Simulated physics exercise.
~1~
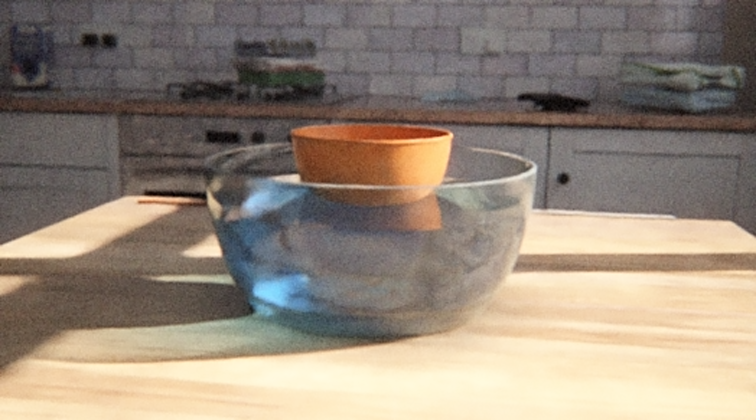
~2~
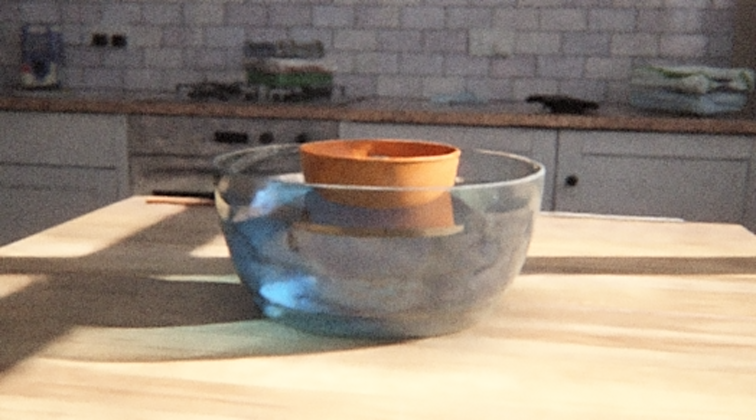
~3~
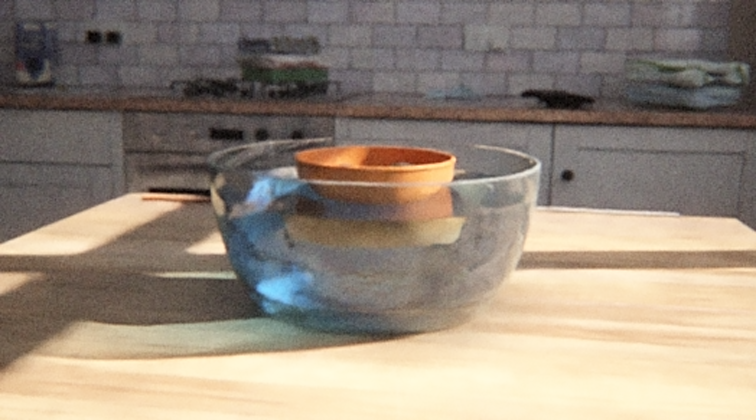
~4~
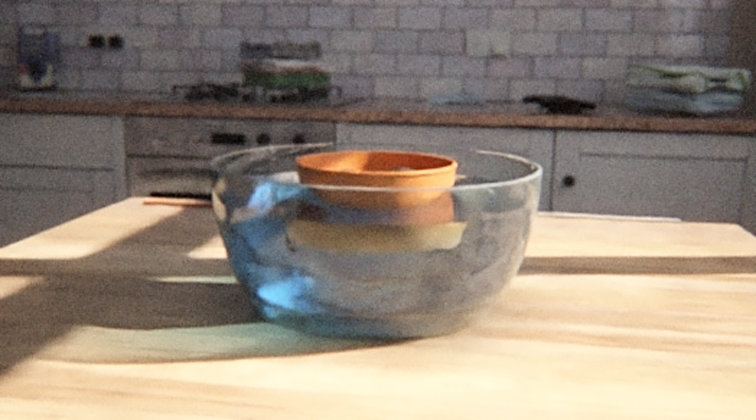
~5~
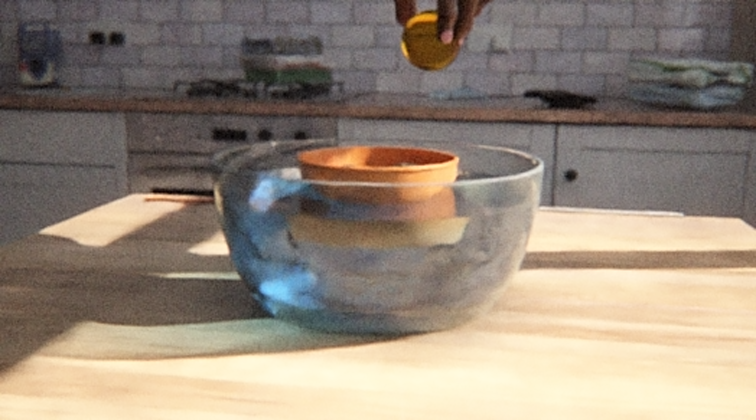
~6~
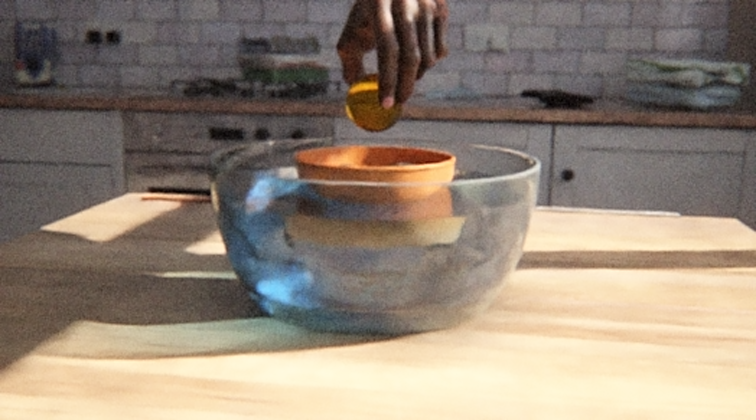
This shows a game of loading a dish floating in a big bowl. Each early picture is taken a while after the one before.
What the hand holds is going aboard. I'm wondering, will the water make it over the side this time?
I'd say it stays up top this time.
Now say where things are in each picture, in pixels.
In the first frame, dish (371, 134) empty; most of its side above the surface.
In the second frame, dish (379, 150) with one aboard; about two thirds of its side above the surface.
In the third frame, dish (375, 158) with two aboard; about half of its side above the surface.
In the fourth frame, dish (376, 163) with two aboard; about half of its side above the surface.
In the fifth frame, dish (378, 158) with two aboard; about half of its side above the surface; the next glass marble in the hand at (431, 40).
In the sixth frame, dish (375, 158) with two aboard; about half of its side above the surface; the next glass marble in the hand at (375, 102).
Shortly, the glass marble is in and the dish dips.
Then, it steadies; about a fifth of its side above the surface.
At the finish, the dish floats; about a fifth of its side above the surface.
